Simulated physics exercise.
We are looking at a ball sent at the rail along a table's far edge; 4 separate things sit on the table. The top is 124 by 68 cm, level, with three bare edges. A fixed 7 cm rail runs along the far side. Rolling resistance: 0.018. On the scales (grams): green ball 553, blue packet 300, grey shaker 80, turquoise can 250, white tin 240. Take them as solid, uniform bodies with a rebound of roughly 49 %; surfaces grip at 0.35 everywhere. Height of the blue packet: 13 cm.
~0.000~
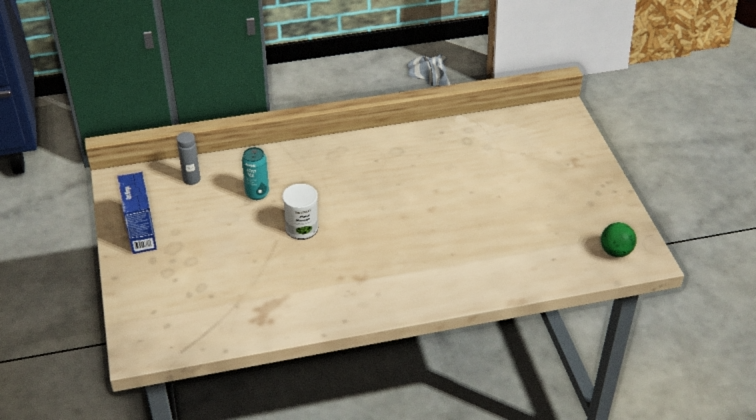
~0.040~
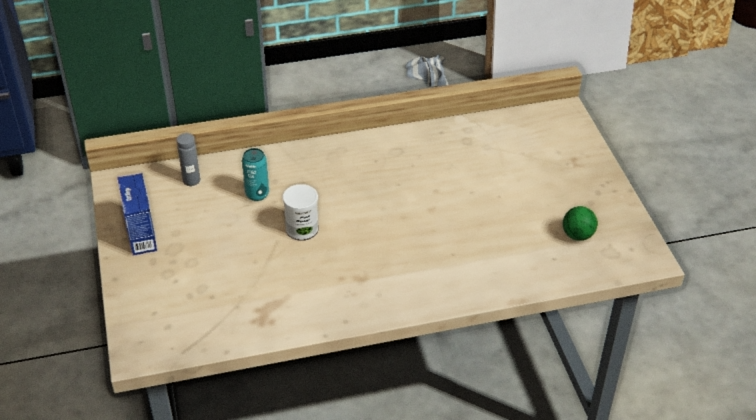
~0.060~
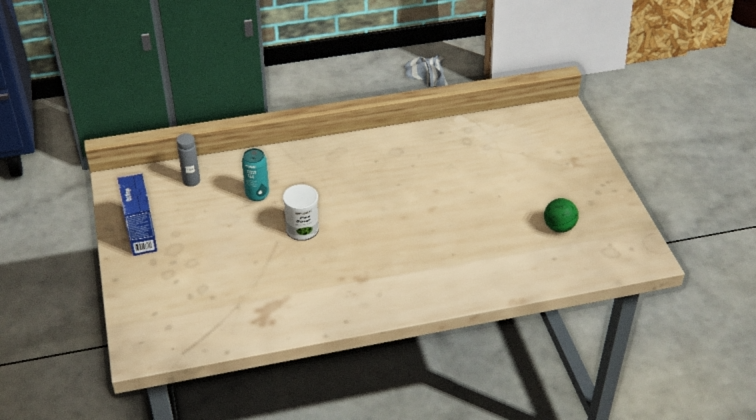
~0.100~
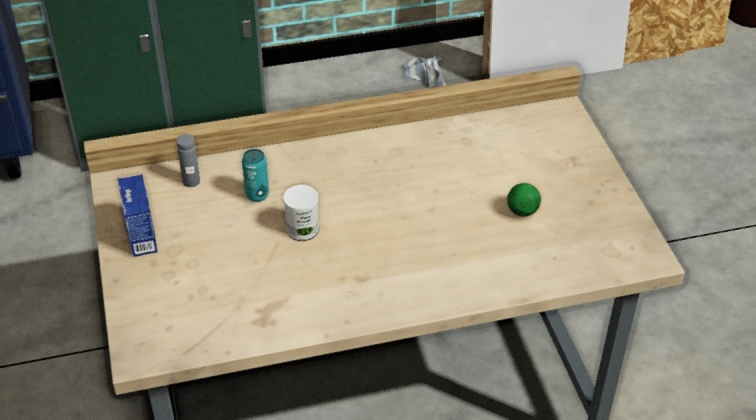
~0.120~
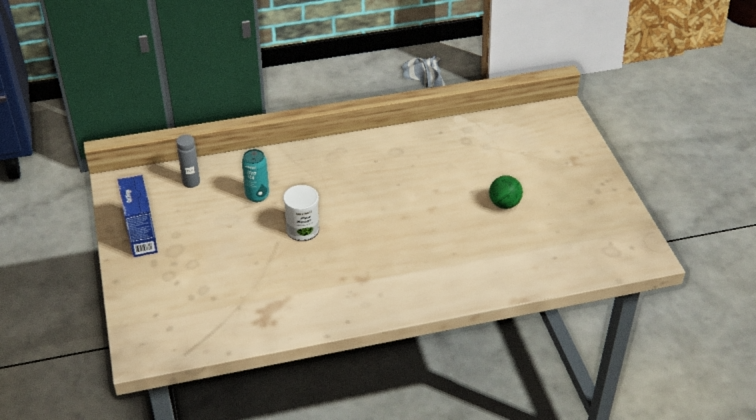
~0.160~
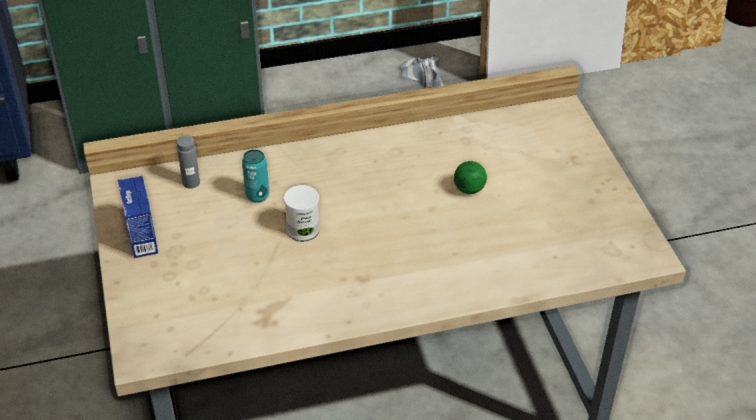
On a wooden workbench in a garage-like room, a blue packet, grey shaker, turquoise can and white tin stand at the left while a green ball sits near the right edge. The ball rolls leftward and away across the bare top, nearing the raised back rail, as the other items stay still.
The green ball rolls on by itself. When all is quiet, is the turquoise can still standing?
The turquoise can topples.
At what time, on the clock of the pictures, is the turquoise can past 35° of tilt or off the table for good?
Near 0.6 s.
By 0.56 s, green ball near (249, 180); turquoise can tilted 13° near (214, 197).
By 0.86 s, green ball near (160, 205); turquoise can on its side near (175, 254); blue packet 4 cm from its spot.
By 1.46 s, green ball near (69, 247); turquoise can on its side near (206, 279); blue packet 9 cm from its spot.
By 1.96 s, green ball near (32, 379); turquoise can on its side near (220, 289); blue packet 9 cm from its spot.
When it is over (2.5 s), lying over on the table, turquoise can; not toppled but over 4 cm from the start, blue packet; the other 2 within 4 cm of the start. End places, in pixels of the last picture, turquoise can near (221, 291).
